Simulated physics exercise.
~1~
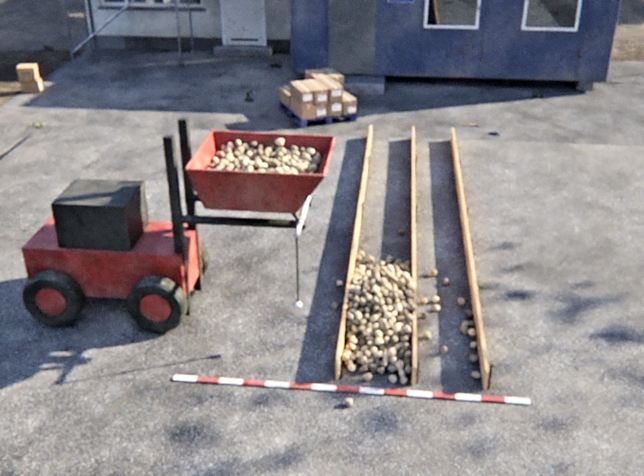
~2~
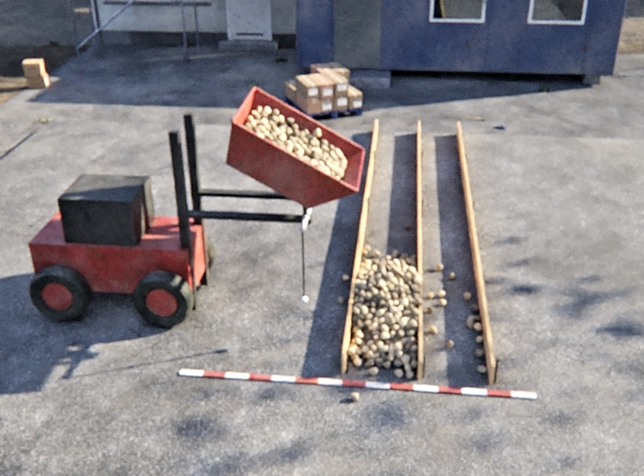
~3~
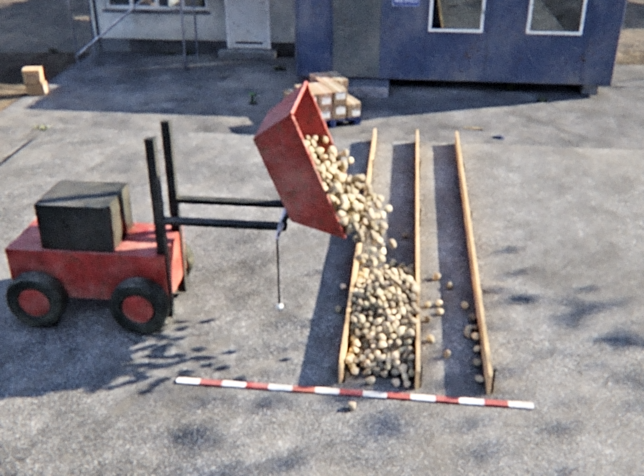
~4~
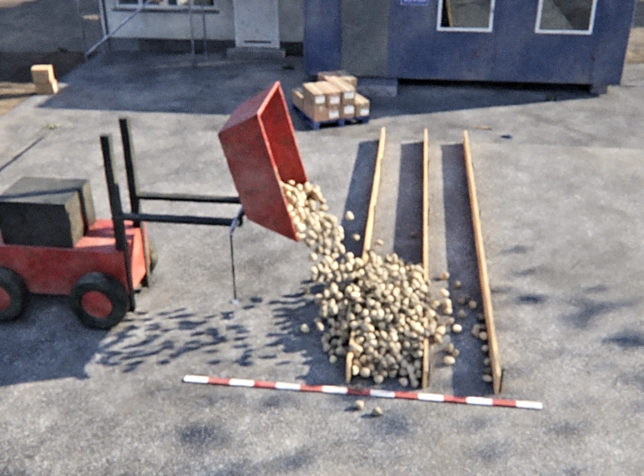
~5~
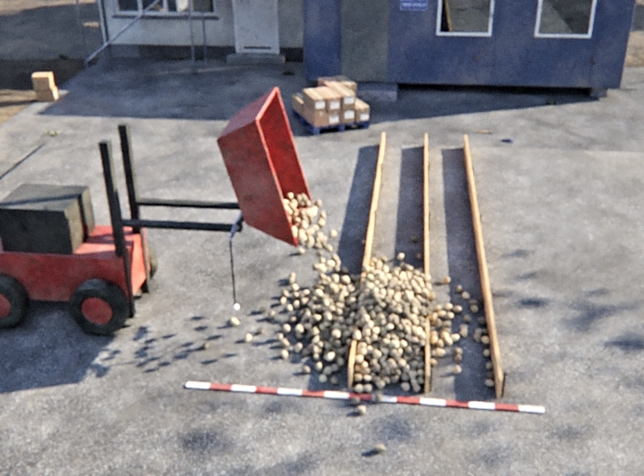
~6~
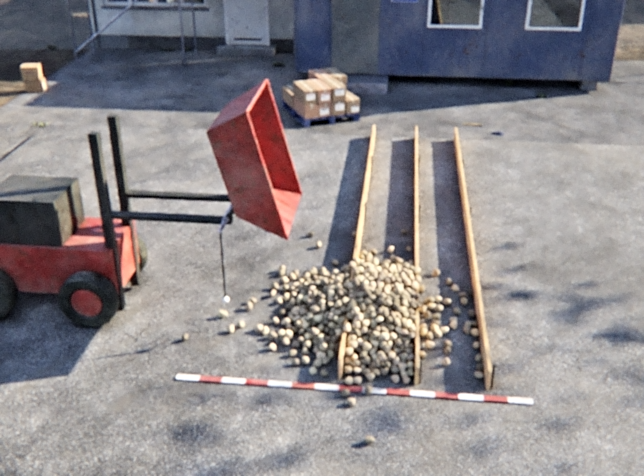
On a paved yard, a red forklift tipped its skip of pale stones toward a pile lying between wooden boards, then backed left while pouring, until the skip hung empty and the heap had spread leftward outside the boards, with few stones in the right-hand bay.
